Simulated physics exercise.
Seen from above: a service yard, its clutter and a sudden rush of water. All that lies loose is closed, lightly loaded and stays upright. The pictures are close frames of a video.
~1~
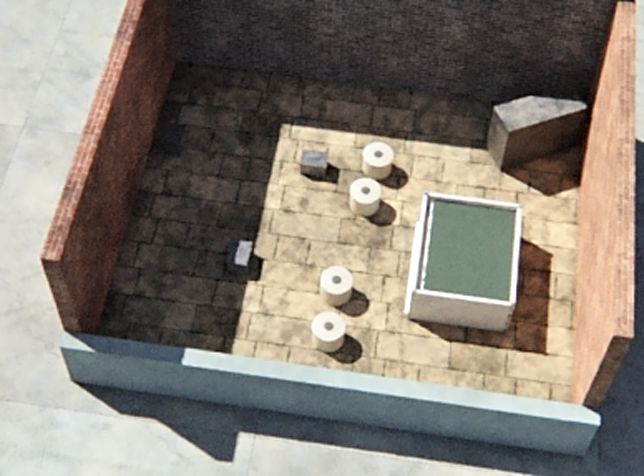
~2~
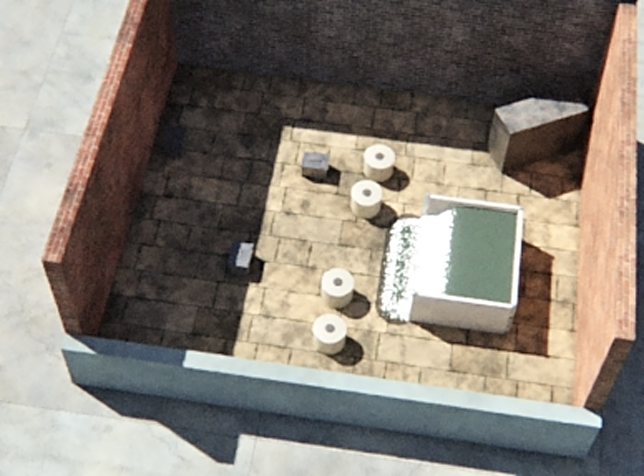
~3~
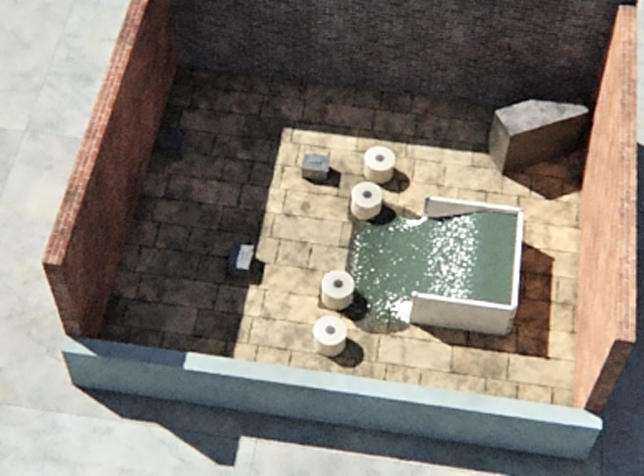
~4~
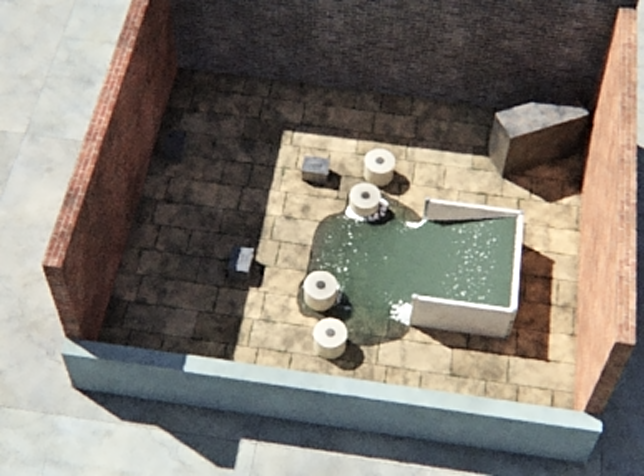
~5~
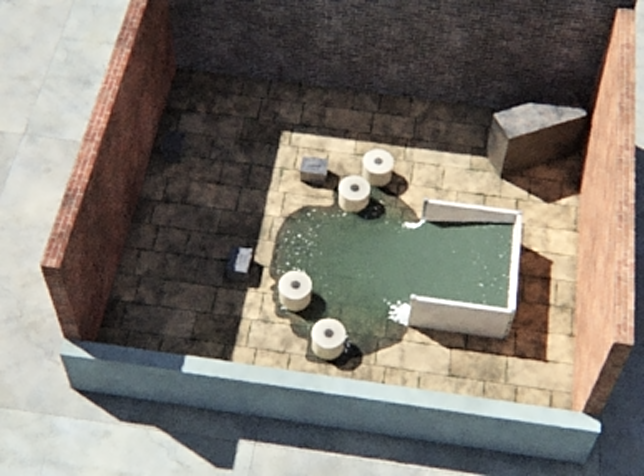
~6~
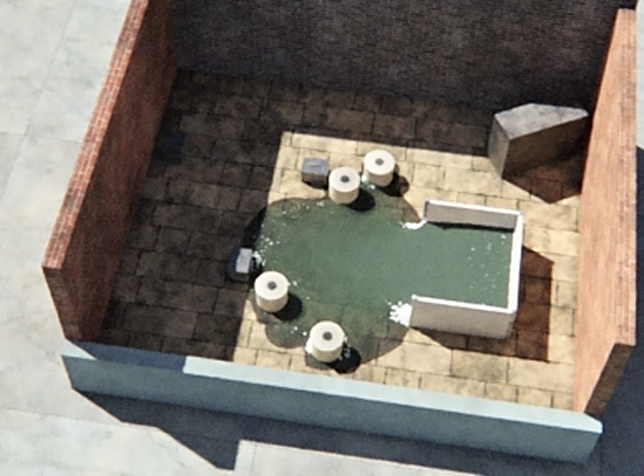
Walled brick yard seen from above, green water bursting leftward from a white tank, spreading across paving and pushing pale round tubs.
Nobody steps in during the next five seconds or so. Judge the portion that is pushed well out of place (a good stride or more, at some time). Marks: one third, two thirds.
It is two thirds or above.
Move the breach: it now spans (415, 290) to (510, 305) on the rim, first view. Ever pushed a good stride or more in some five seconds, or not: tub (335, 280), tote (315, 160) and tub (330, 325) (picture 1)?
One after the other: Shifted that much, under that, moved that far.
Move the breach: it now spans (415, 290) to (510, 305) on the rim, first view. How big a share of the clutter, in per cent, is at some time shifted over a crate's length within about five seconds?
Roughly 30 per cent.
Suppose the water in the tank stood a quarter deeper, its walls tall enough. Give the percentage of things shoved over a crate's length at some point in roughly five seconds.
I make it 90 per cent.
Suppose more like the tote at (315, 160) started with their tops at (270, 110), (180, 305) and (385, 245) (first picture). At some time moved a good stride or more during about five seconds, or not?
One after the other: Short of that, shifted that much, pushed that far.
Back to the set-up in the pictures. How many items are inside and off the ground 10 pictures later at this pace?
It comes to 4.
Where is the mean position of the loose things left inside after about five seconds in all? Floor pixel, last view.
At about (295, 201).
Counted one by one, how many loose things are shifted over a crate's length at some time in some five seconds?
It comes to 6.
A moment on, 2 of 7 are well off their spots; 1 afloat.
Next, 5 of 7 are well off their spots; 4 afloat.
Later, 6 of 7 are well off their spots; 4 afloat.
In the end, 5 of 7 are well off their spots, and 6 have been at some point; 3 afloat.
